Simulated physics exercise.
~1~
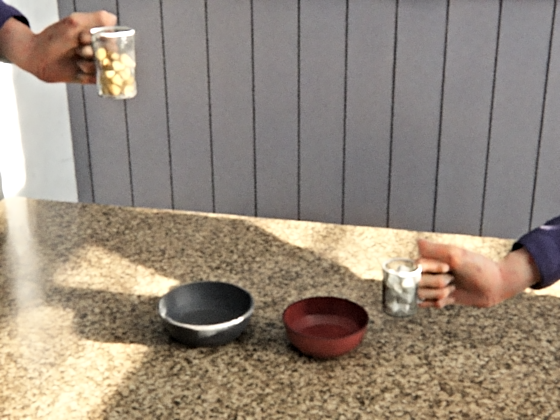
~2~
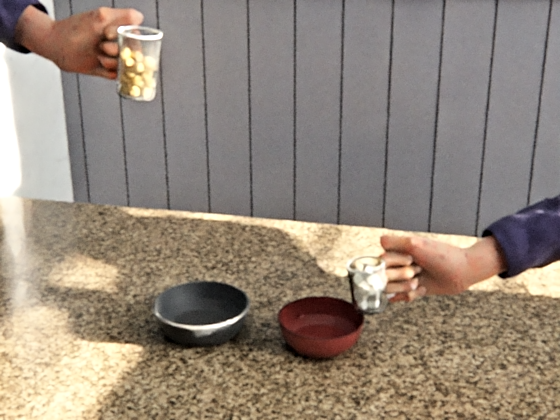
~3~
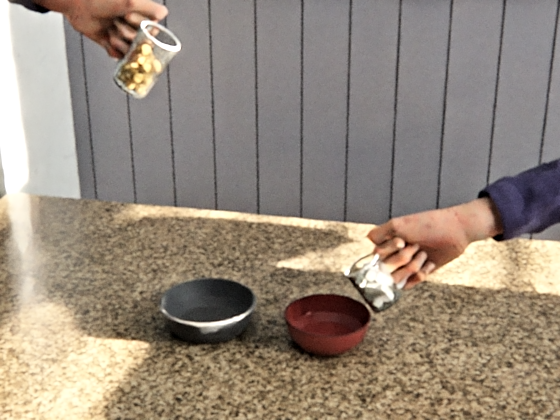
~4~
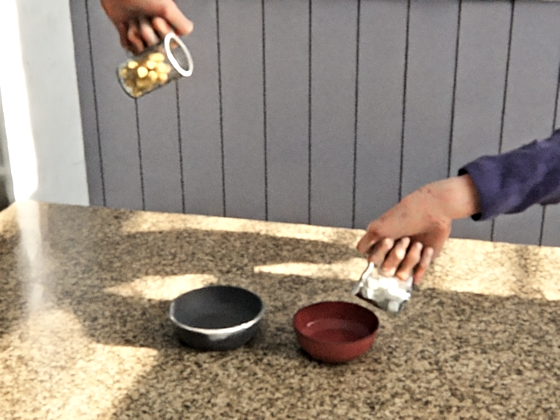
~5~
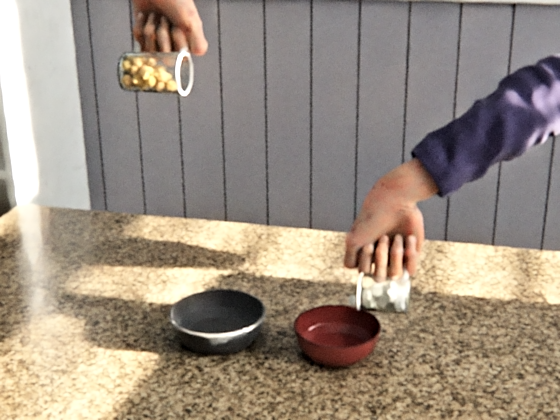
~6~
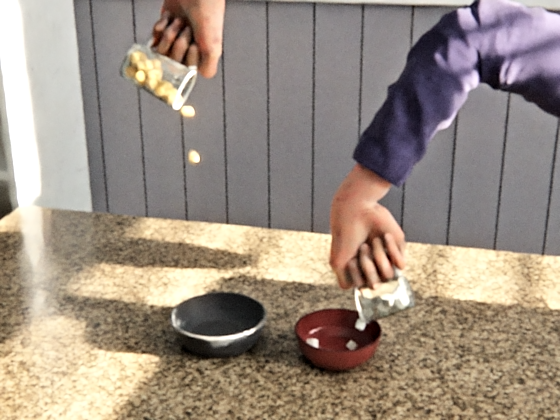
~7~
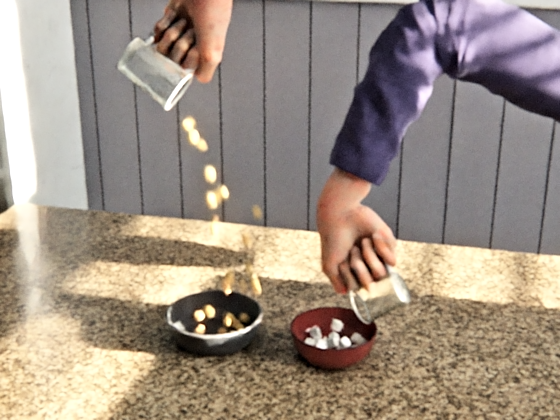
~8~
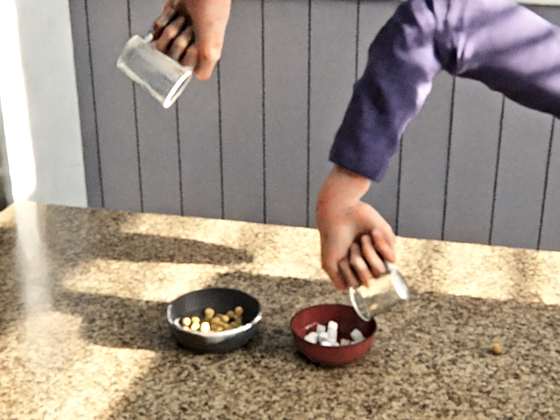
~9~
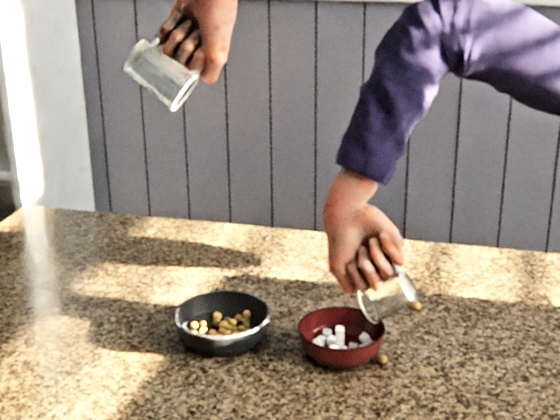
Two hands tip clear cups over bowls on a speckled counter, the left pouring yellowish pieces from high above a dark bowl, the right pouring white pieces from just above a red one. Most yellowish pieces land in the dark bowl but a few scatter outside, while the white ones stay in the red bowl.
